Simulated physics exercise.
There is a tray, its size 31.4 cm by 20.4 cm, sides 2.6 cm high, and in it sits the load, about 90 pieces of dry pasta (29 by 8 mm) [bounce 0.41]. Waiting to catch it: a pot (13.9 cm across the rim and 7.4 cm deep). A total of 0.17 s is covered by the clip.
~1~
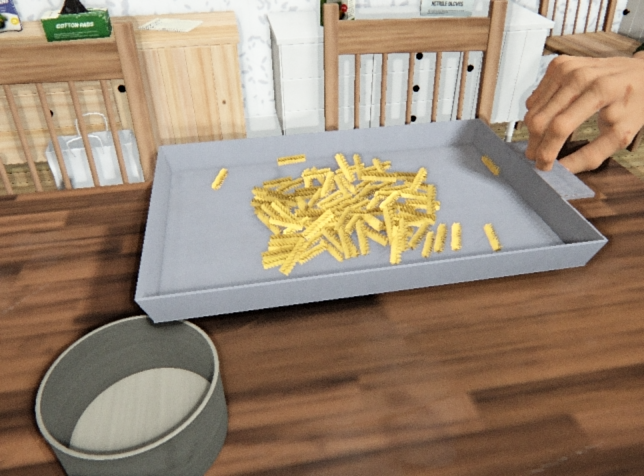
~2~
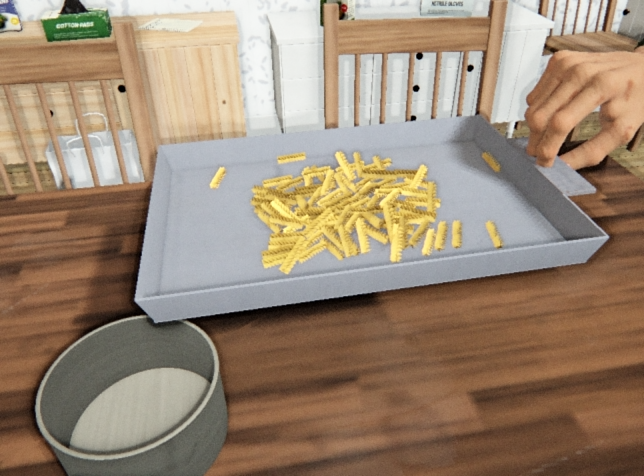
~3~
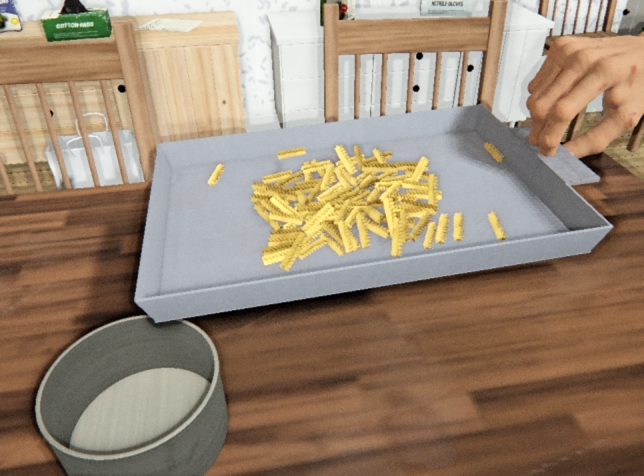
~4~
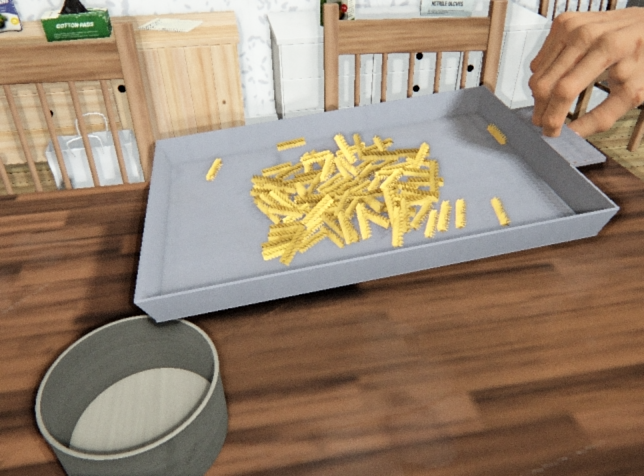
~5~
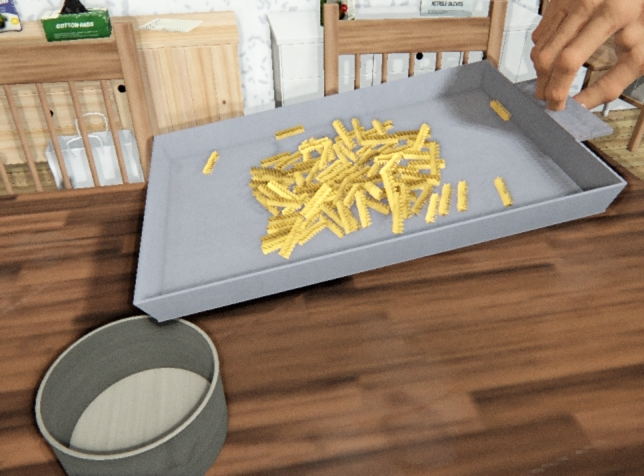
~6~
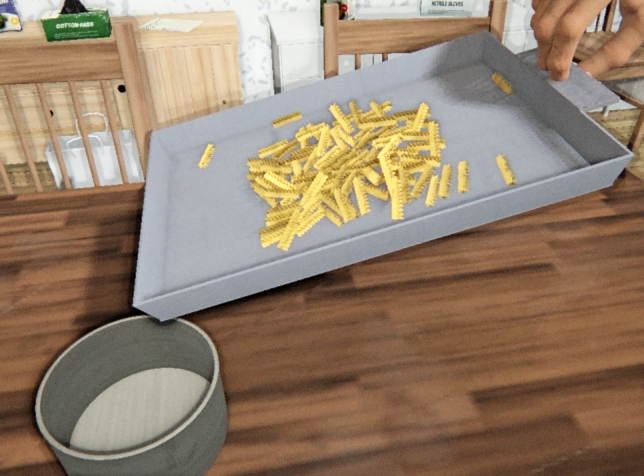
A dining area with wooden chairs and pale cabinets is seen from slightly above, across a dark wood table, by a camera that stays still. A shallow grey tray holds a heap of yellow spiral pasta, with a round grey pot at lower left and a hand at the tray's right end. The hand raises that end steadily, tilting the tray leftward, while the pasta stays heaped.
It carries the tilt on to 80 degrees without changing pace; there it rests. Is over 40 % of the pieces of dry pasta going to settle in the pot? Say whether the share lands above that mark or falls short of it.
The share lands above the mark.
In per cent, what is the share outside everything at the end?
Result: Approx. 35 in a hundred.
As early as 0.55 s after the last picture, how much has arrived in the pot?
It's around 5 per cent.
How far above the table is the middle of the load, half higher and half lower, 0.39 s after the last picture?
Roughly 24 cm.
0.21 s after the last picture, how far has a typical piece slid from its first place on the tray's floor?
Roughly 2 cm.
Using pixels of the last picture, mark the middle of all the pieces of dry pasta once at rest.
Resting centre: Approx. (109, 451) px.
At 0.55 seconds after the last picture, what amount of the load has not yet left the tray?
Some 40 per cent of the load.
Then, 0.21 s after the last picture, tilt 42 degrees; tray 100 %; middle of all pieces on or above the table near (285, 104).
Then, 0.39 s after the last picture, tilt 66 degrees; tray 100 %; middle of all pieces on or above the table near (165, 196).
Then, 0.55 s after the last picture, tilt 80 degrees; tray 40 %, pot 5 %, in the air 55 %; middle of all pieces on or above the table near (98, 307).
Then, 0.71 s after the last picture, tilt 80 degrees; tray 15 %, pot 40 %, outside 30 %, in the air 20 %; middle of all pieces on or above the table near (74, 417).
In the end, tray 5 %, pot 55 %, outside 35 %.
